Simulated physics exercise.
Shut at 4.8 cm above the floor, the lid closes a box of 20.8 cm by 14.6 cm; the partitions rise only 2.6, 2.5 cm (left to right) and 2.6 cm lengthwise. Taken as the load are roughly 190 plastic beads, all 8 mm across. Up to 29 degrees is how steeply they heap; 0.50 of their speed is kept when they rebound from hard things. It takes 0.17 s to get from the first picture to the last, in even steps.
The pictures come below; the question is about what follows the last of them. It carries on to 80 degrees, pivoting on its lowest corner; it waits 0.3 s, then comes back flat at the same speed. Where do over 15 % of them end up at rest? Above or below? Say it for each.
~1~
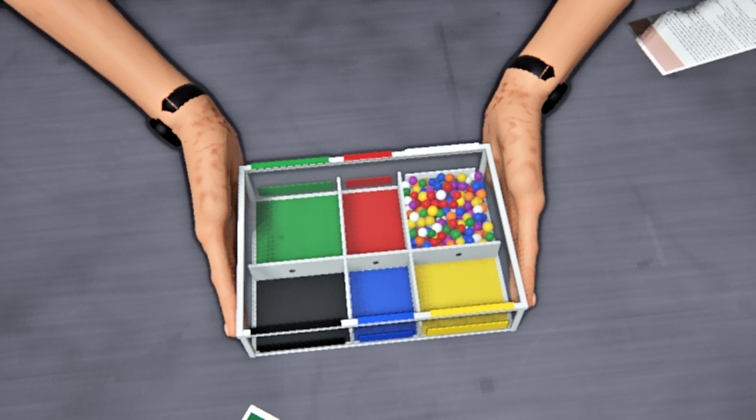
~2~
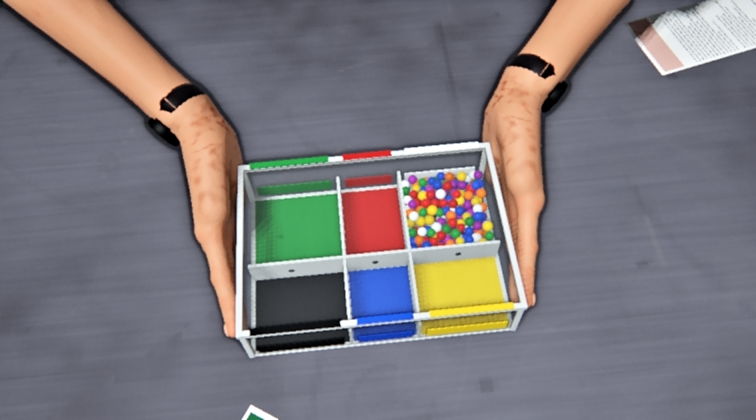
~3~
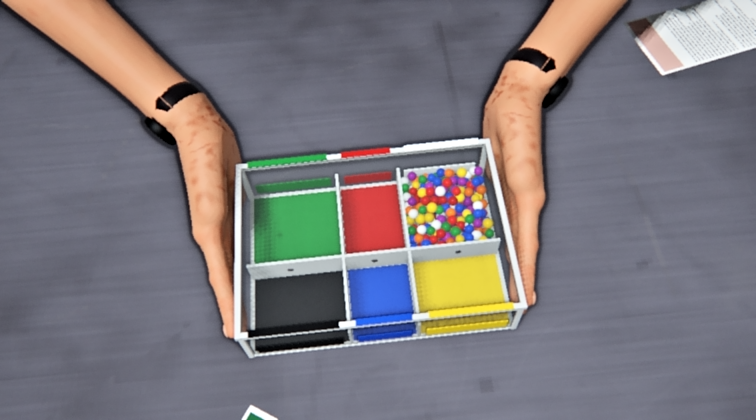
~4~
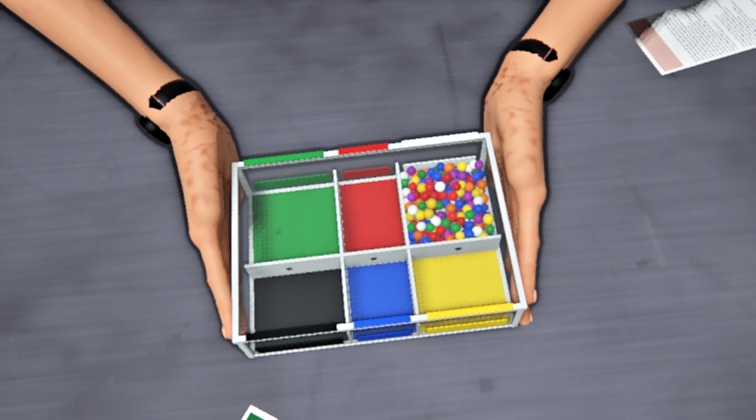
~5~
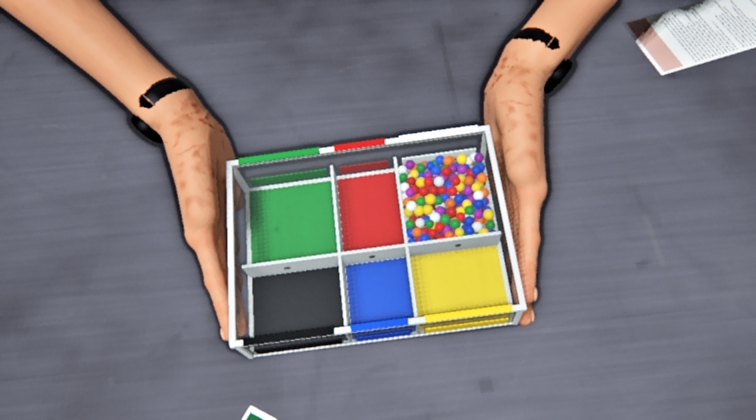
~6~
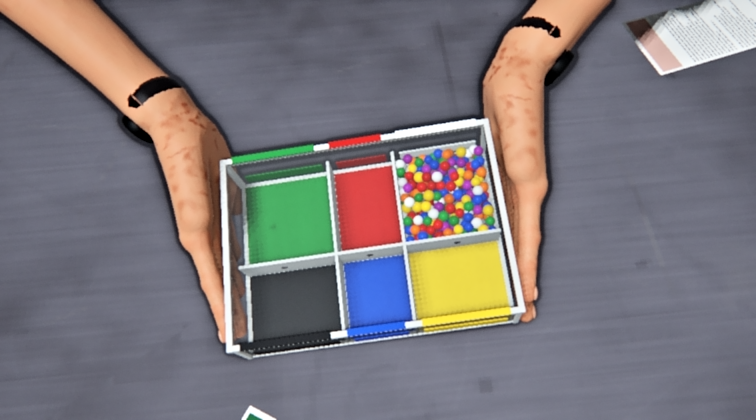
Outcome: Red: Fails, blue: Succeeds, green: Fails, yellow: Fails, white: Succeeds, black: Succeeds.
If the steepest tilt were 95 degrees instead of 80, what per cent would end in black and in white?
Then black would hold 50 percent and white 5 percent.
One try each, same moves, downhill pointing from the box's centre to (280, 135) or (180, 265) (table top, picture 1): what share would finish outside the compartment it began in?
First try: Around 20 percent; second try: Around 70 percent.
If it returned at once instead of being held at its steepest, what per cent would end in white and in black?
White 25; black 25.
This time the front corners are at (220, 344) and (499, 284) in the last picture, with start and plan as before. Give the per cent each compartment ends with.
Final shares: Red 10%, blue 5%, green 10%, yellow 0%, white 20%, black 60%.
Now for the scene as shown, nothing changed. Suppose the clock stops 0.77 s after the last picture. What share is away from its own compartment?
Roughly 60 per cent.
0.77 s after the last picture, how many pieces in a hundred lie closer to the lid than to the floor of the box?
50 per cent, give or take.
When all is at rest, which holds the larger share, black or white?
The larger amount is in the black one.
Then, 0.77 s after the last picture, tilt 80 degrees; blue 25 %, yellow 15 %, white 40 %, black 15 %.
Then, 1.28 s after the last picture, tilt 44 degrees; blue 25 %, yellow 10 %, white 25 %, black 40 %.
Then, 1.86 s after the last picture, tilt 0 degrees; blue 30 %, yellow 10 %, white 25 %, black 40 %.
In the end, red 0 %, blue 30 %, green 0 %, yellow 10 %, white 25 %, black 40 %.
